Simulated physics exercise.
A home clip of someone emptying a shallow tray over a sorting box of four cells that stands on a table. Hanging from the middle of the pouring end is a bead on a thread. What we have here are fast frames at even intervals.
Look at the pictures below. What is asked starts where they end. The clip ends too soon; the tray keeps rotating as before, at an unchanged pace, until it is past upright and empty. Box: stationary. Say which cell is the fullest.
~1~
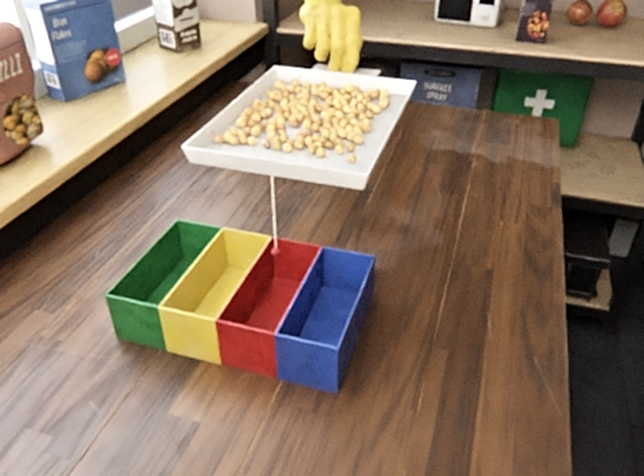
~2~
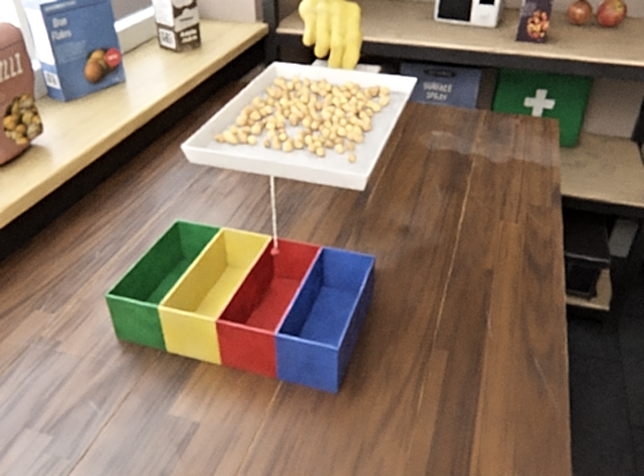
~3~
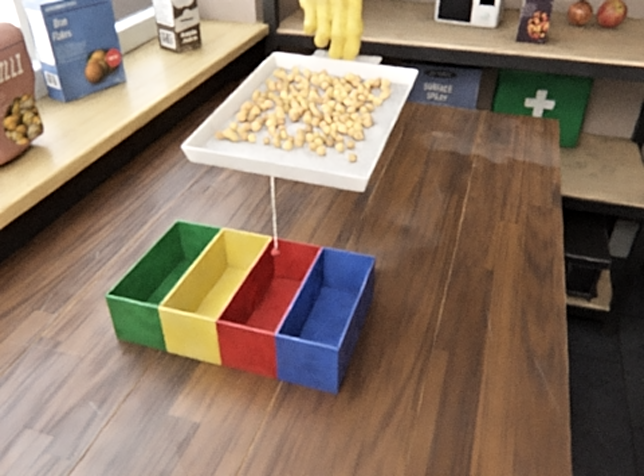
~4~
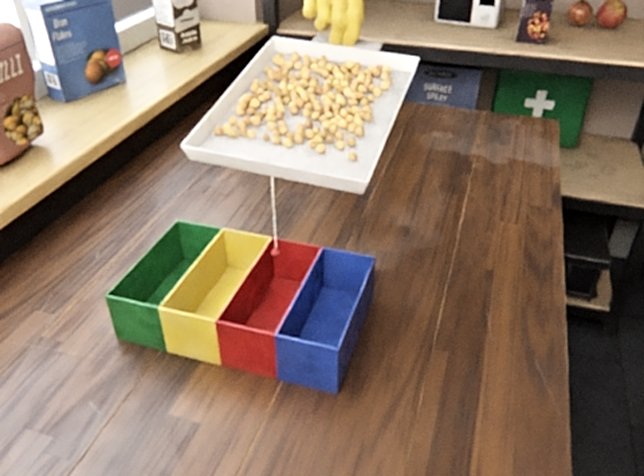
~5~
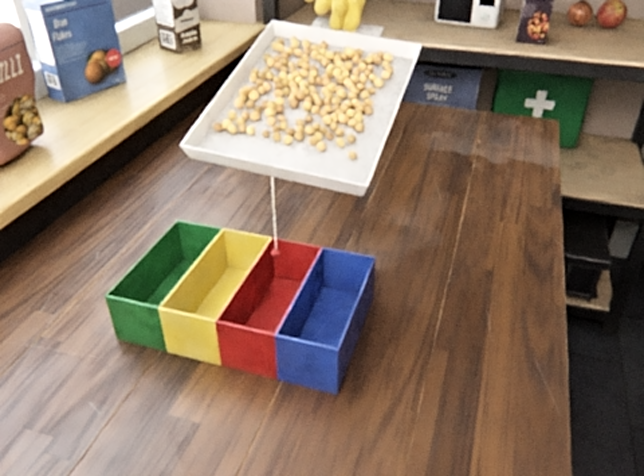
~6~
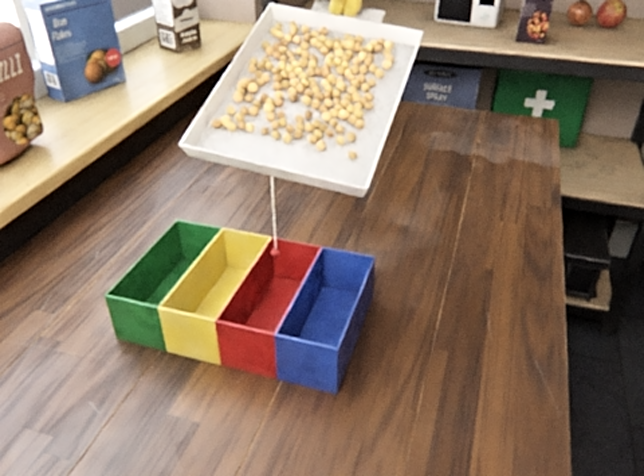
The blue cell is the fullest.
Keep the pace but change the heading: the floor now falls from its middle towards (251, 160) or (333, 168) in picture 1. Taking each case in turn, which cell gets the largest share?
The first try: The yellow cell. The second: Blue.
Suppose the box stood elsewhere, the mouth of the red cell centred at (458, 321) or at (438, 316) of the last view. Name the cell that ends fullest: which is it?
First place: The cell in green; second place: The green one.
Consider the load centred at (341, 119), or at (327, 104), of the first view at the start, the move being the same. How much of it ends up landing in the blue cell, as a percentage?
It would be about 50 per cent for the first and about 60 per cent for the second.
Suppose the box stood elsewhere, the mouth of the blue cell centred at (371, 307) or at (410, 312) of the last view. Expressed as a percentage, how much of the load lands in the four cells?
In order: 100 percent, then 100 percent.
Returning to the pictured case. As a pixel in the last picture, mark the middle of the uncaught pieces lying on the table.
Estimated middle: Around (386, 367).
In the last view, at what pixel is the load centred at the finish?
About pixel (315, 340).
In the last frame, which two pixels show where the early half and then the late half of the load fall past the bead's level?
Around (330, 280) at first; around (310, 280) after that.
Just after the last frame, tray tipped steeply; the larger part on the tray; about a tenth falling or outside the box.
A moment on, tray tipped right over; roughly two thirds on the tray; roughly a quarter in the blue cell; about a tenth in the red cell; roughly a quarter falling or outside the box.
Further on, tray tipped past a quarter turn; roughly half in the blue cell; roughly a quarter in the red cell; just a few in the yellow cell; about a tenth falling or outside the box.
When it is over, tray tipped past a quarter turn; roughly half in the blue cell; roughly a quarter in the red cell; just a few in the yellow cell; not one in the green cell; about a tenth outside the box.
